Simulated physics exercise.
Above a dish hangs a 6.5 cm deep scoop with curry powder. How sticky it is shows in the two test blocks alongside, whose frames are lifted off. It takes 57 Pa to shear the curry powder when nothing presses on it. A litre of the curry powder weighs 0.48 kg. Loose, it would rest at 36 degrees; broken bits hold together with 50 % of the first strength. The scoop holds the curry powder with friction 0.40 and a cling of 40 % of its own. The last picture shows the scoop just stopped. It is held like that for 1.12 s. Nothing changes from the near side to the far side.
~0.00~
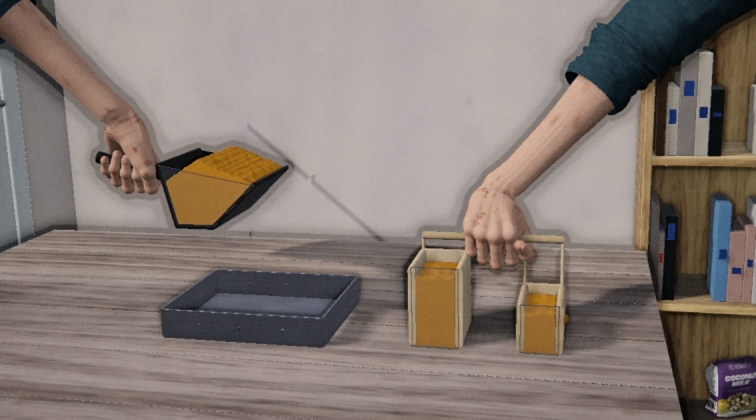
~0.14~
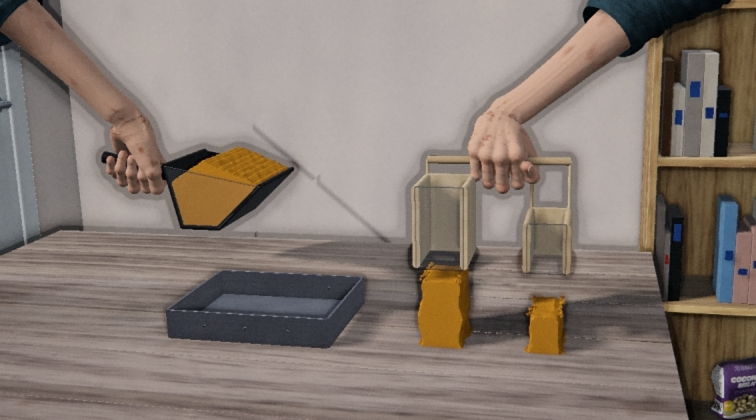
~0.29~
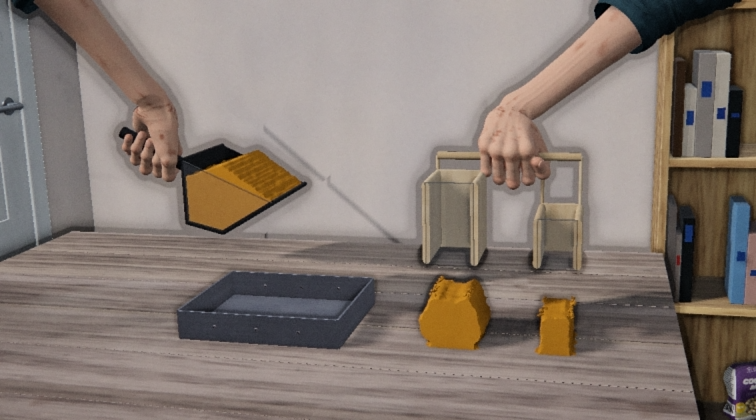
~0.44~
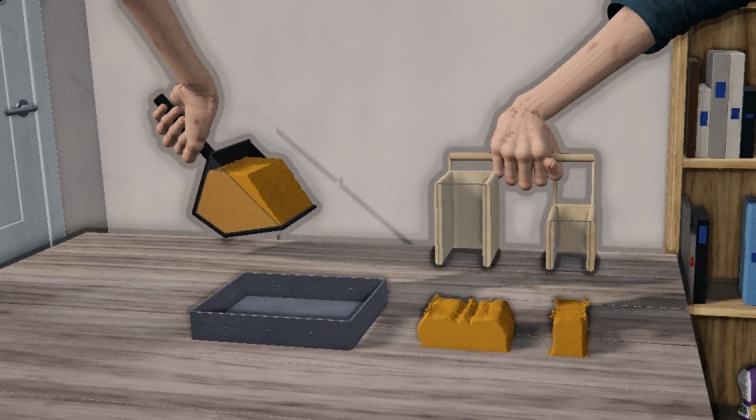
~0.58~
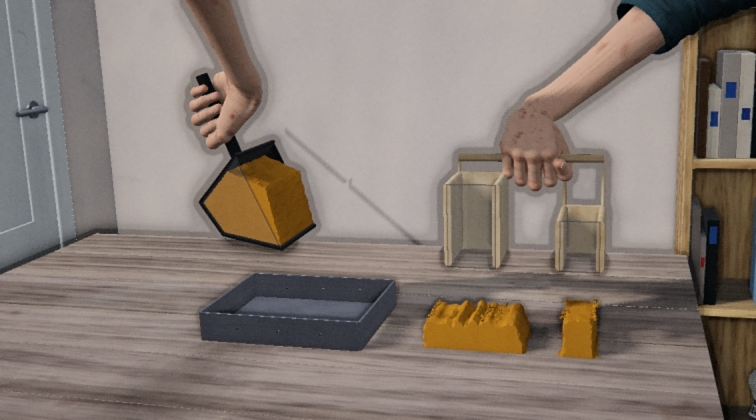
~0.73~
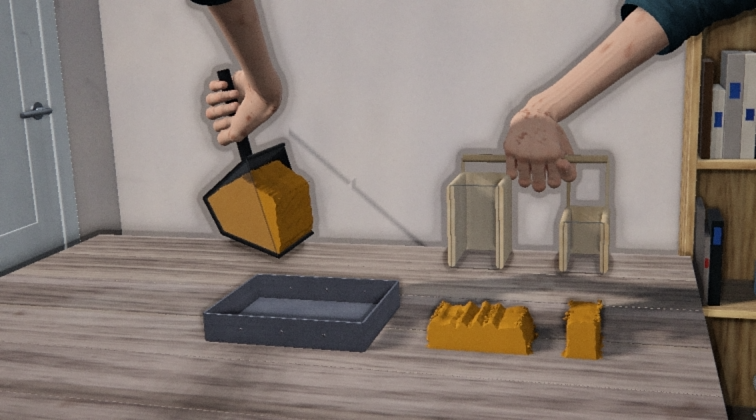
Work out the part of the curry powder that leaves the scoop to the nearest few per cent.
The part of the curry powder that leaves the scoop is near 43 %.
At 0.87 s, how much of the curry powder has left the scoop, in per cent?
Near 1 %.
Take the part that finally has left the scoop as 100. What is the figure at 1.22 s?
About 100 %.
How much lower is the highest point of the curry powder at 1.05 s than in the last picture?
Roughly 2.0 cm.
After 0.87 s, the scoop is at 64 degrees and 1 % has left it.
After 1.05 s, the scoop is at 64 degrees and 39 % has left it.
After 1.22 s, the scoop is at 64 degrees and 42 % has left it.
After 1.39 s, the scoop is at 64 degrees and 43 % has left it.
After 1.78 s, at the end, the scoop is at 64 degrees and 43 % has left it.
